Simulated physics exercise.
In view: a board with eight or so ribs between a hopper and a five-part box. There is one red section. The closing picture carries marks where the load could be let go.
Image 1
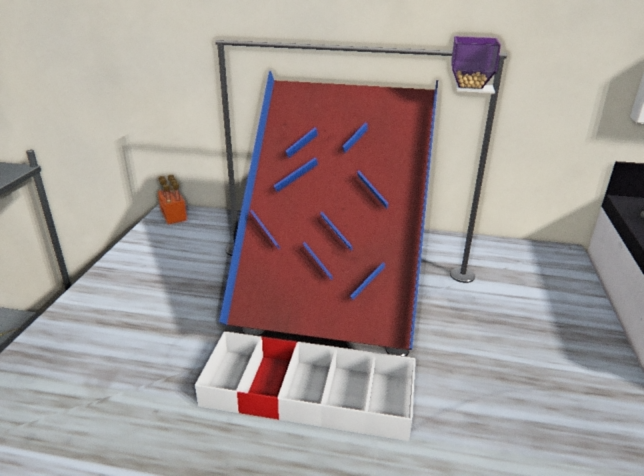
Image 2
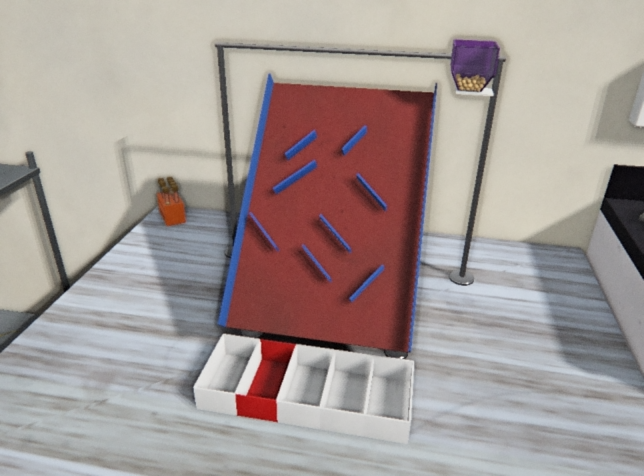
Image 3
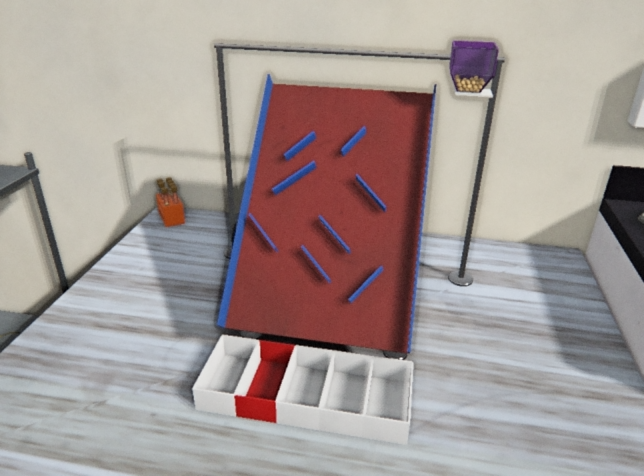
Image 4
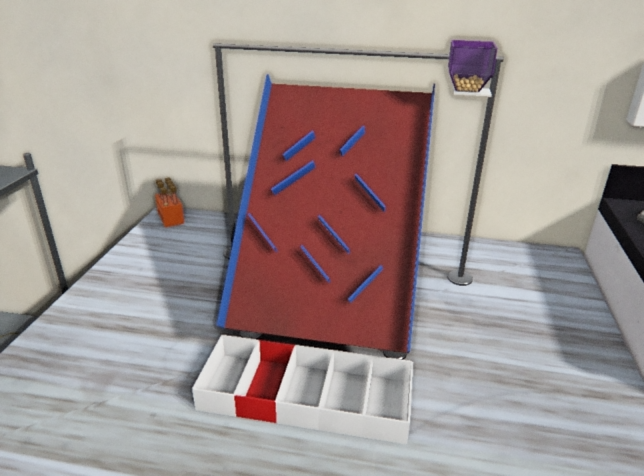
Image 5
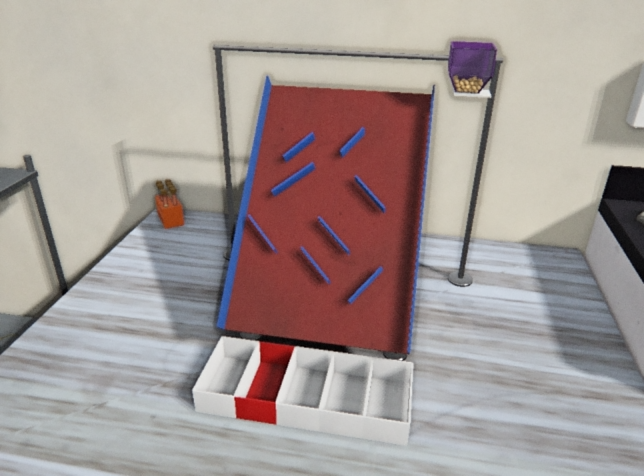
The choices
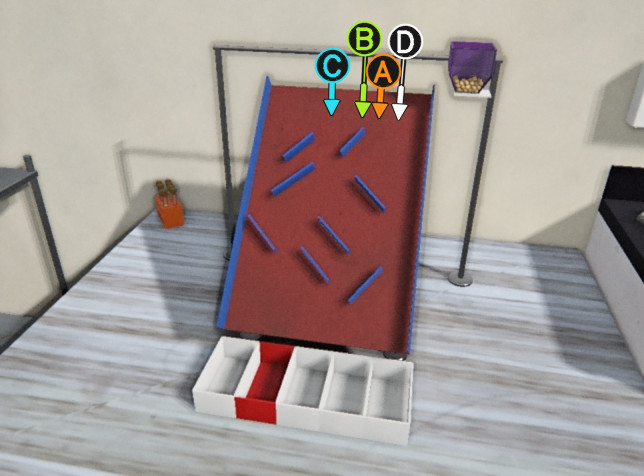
In this clip, a purple hopper of dried chickpeas sits at the upper right above a tilted red board with blue ribs, and a white five-part box with one red section rests below; nothing noticeably moves apart from a slight shift in view.
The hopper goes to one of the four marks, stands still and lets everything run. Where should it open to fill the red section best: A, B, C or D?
It is B.
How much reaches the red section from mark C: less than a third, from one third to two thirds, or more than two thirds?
Less than a third.
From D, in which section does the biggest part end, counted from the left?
It is the fifth one.
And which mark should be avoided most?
Mark D.
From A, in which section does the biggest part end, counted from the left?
The fifth.
On the marked copy, mark A meets the board at (379, 112); mark B meets the board at (362, 111); mark C meets the board at (331, 109); mark D meets the board at (398, 113).
Choosing A, about a tenth in the red section, the larger part in other sections, just a few outside the box.
Choosing B, roughly a third in the red section, roughly half in other sections.
Choosing C, roughly a quarter in the red section, the larger part in other sections.
Choosing D, just a few in the red section, almost all in other sections.
